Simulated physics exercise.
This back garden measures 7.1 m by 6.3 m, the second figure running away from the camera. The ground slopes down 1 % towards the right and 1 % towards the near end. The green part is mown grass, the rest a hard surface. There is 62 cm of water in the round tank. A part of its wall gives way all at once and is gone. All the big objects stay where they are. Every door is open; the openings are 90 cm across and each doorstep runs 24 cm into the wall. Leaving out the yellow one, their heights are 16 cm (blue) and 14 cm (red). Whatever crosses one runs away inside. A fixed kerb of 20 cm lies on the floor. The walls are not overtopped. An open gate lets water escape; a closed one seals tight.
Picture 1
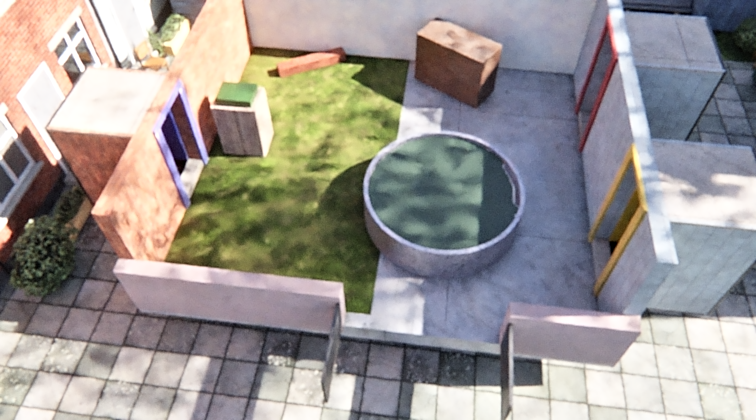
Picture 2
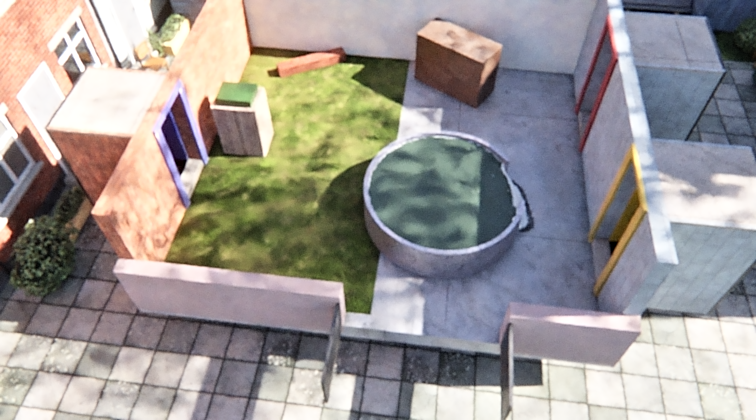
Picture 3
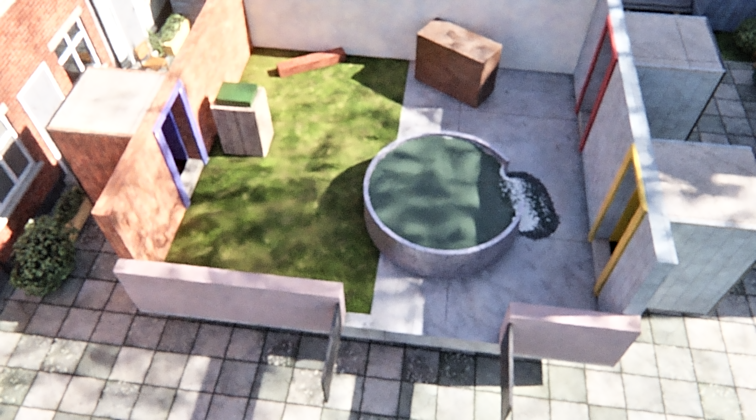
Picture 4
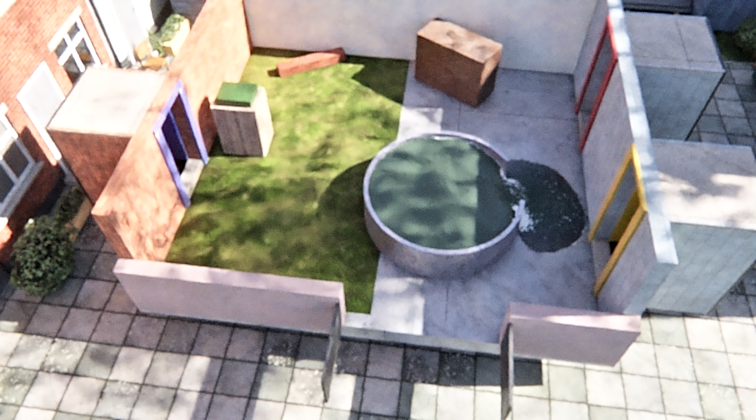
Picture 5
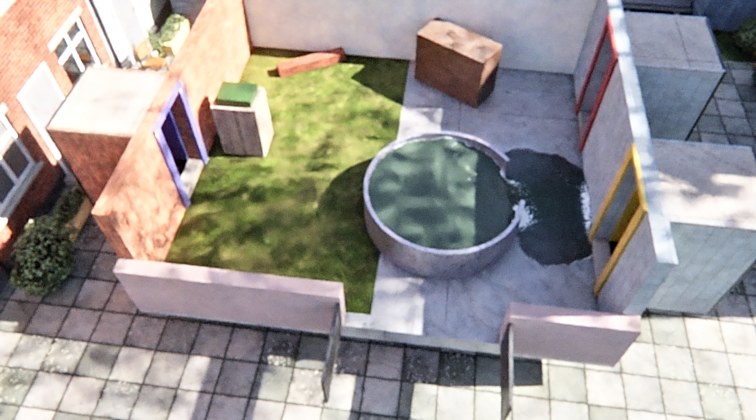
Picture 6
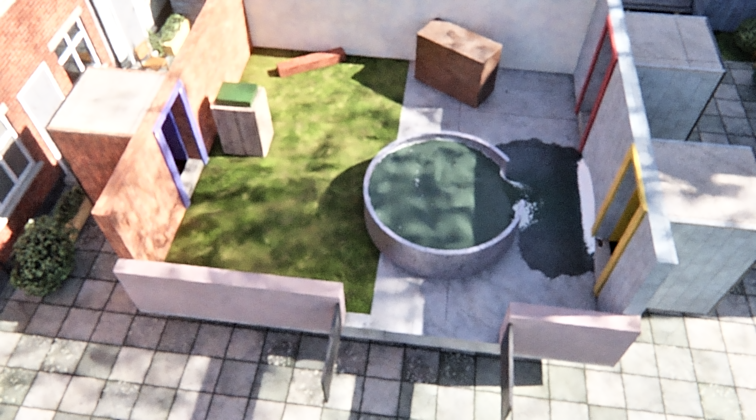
The clip opens on a walled garden, half grass and half paving, with a round tank of dark water standing still. Part of the tank's right side gives way and water pours through the gap, foaming onto the paving. The dark puddle widens across the hard surface until it reaches the yellow doorway.
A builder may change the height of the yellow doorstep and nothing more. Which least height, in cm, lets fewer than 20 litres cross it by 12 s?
Some 16 cm above the ground.
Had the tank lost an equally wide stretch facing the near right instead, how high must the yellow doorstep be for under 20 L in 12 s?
About 28 cm.
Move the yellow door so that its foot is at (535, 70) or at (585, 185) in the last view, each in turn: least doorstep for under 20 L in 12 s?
Roughly 22 and 32 cm.
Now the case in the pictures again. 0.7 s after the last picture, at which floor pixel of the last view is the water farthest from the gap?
Near (573, 95).
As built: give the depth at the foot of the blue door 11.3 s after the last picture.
About 0.0 cm.
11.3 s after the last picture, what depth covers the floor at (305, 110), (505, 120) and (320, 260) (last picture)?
Roughly 3, 9 and 6 cm, in turn.
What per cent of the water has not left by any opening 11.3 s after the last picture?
Roughly 86 in a hundred.
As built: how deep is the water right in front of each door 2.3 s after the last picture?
In cm: Yellow 16, blue 0, red 13.
Then, 0.7 s after the last picture water covers 15 % of the floor, deepest (43 cm) near (585, 211); 19 cm at the yellow door, 0 litres in over its 17 cm doorstep.
Then, 2.3 s after the last picture water covers 30 % of the floor, deepest (32 cm) near (585, 211); 16 cm at the yellow door, 11 litres in over its 17 cm doorstep.
Then, 11.3 s after the last picture water covers 90 % of the floor, deepest (16 cm) near (586, 340); 9 cm at the yellow door, 14 litres in over its 17 cm doorstep.
At the yellow door as built, the water peaked near 19 cm, 0.7 s after the last picture.
Run again over the same 12 s with other heights there, 30 litres in over 14 cm, 9 litres over 18.5 cm. The limit of 20 litres is kept from about 16 cm up.
